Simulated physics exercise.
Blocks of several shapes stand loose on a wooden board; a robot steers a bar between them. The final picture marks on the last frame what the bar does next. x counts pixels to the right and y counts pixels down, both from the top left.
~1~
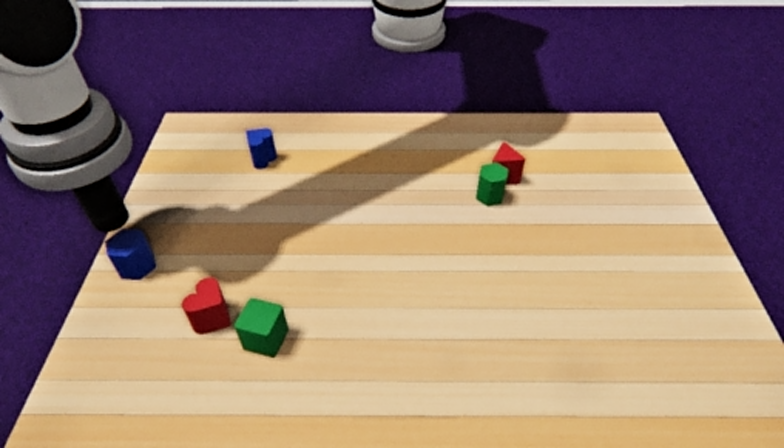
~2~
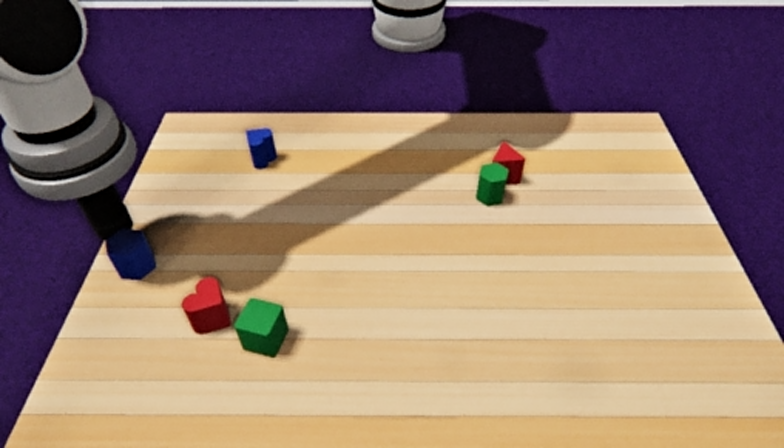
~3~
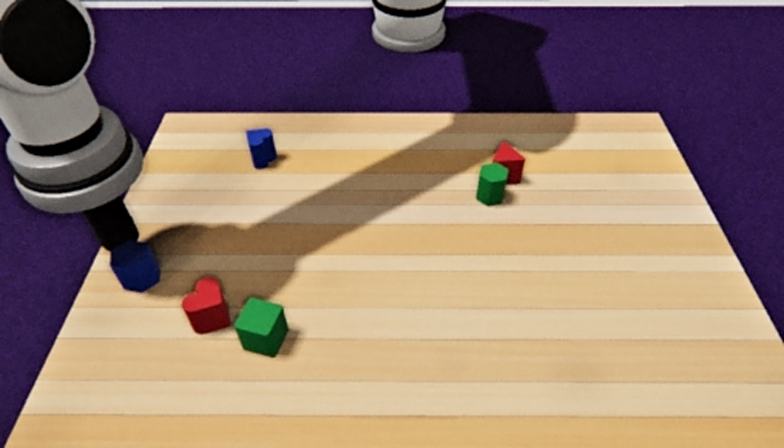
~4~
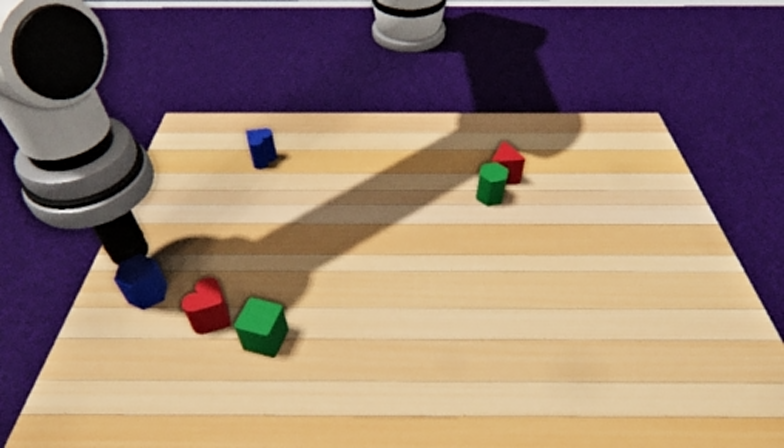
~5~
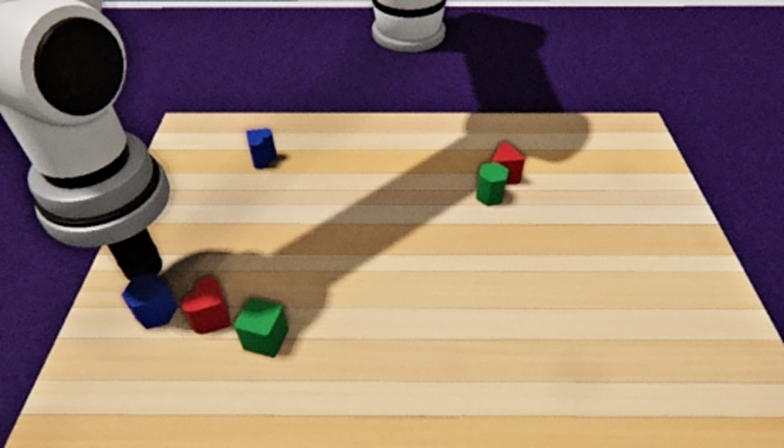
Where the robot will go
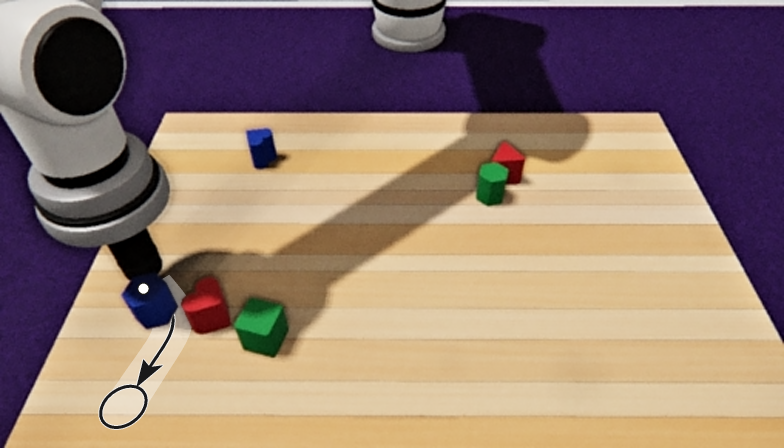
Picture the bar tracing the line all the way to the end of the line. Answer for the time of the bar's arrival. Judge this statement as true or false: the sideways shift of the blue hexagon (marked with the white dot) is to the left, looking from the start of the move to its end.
The statement is true.
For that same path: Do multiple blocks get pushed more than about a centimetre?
Final answer: No.
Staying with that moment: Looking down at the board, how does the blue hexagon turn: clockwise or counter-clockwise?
Anticlockwise, looking down.
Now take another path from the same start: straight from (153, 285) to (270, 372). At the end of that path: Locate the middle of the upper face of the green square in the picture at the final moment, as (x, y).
Its top middle will sit at (329, 334).
The drawn path runs from (153, 285) through (173, 315) and (156, 358) to (124, 406); the dot is on the blue hexagon.
The first path, step by step. One third of the way, bar at (165, 300); blue hexagon at (157, 326), turned 20° clockwise.
Two thirds of the way, bar at (146, 344); blue hexagon at (155, 368), turned 25° anticlockwise.
At the end, bar at (113, 393); blue hexagon at (147, 400), turned 90° anticlockwise; red heart not moved.
